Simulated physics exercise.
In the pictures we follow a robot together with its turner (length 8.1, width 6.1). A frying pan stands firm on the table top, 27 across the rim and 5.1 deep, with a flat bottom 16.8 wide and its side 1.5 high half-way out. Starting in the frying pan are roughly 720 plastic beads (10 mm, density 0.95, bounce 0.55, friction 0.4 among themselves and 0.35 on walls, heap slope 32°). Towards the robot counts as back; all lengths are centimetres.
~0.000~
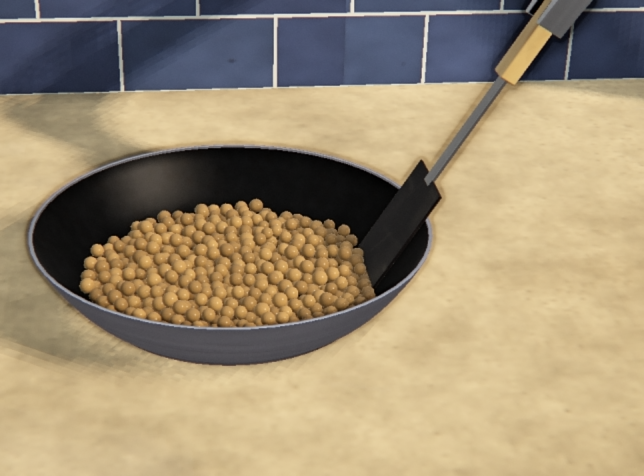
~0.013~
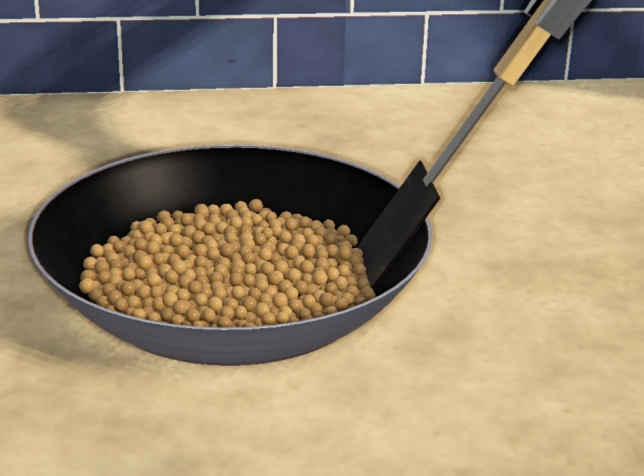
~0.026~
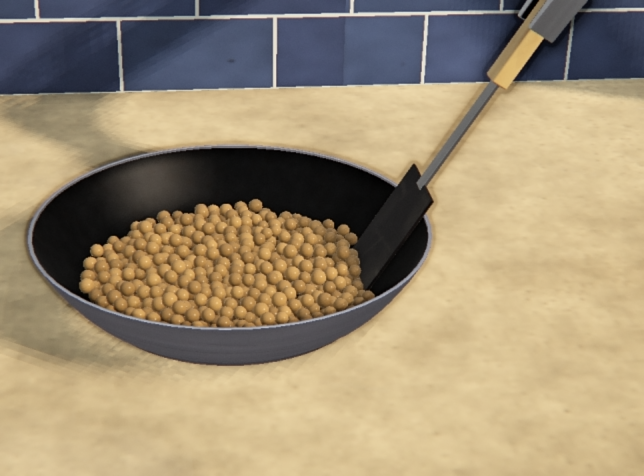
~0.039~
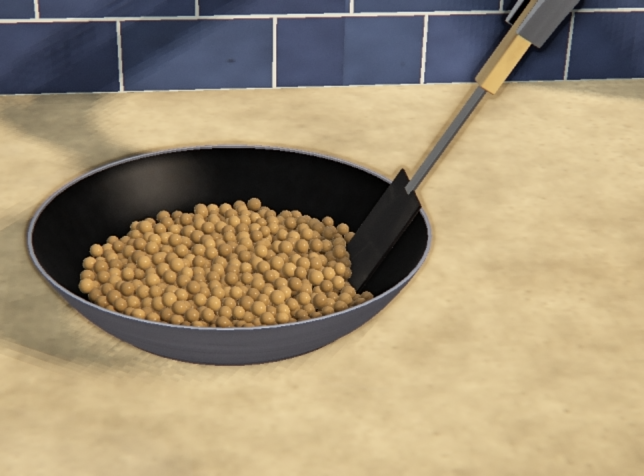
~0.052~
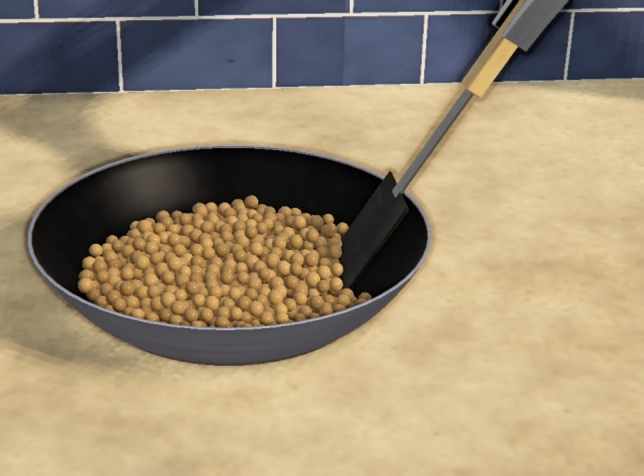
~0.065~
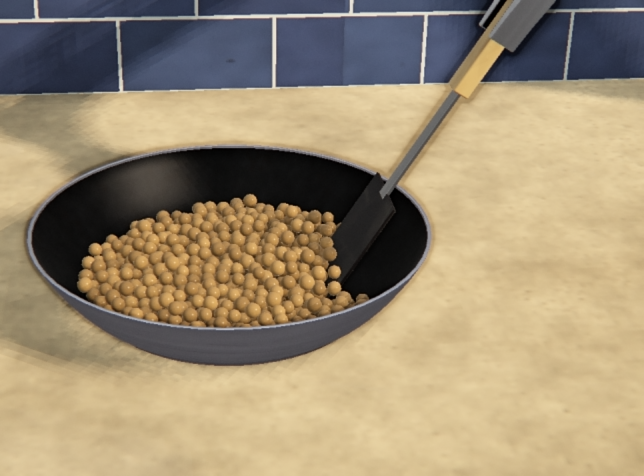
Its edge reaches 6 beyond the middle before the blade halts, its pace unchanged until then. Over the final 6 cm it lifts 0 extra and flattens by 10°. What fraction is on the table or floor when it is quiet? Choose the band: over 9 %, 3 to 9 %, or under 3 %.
Under 3 %.
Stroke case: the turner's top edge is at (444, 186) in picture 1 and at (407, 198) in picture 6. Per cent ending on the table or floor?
Around 0 per cent finishes there.
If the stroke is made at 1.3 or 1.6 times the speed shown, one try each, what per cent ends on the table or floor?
Some 0 and 0 per cent.
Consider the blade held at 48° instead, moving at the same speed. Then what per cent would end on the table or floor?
It would be near 0 per cent.
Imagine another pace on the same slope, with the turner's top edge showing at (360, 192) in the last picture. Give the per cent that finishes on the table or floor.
About 0 per cent.
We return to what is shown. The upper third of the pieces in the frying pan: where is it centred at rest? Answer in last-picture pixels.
Close to pixel (122, 264).
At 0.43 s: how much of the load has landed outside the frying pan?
It works out to about 0 in a hundred.
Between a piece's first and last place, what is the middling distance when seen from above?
It comes to some 2 cm.
After 0.13 s, sloping 58°, highest piece 6 above the table; 723 in the frying pan.
After 0.20 s, sloping 54°, highest piece 5 above the table; 723 in the frying pan.
After 0.43 s, sloping 48°, highest piece 5 above the table; 723 in the frying pan.
After 1.48 s, sloping 48°, highest piece 5 above the table; 723 in the frying pan.
In the end, 723 in the frying pan. That is 0 % on the table or floor.
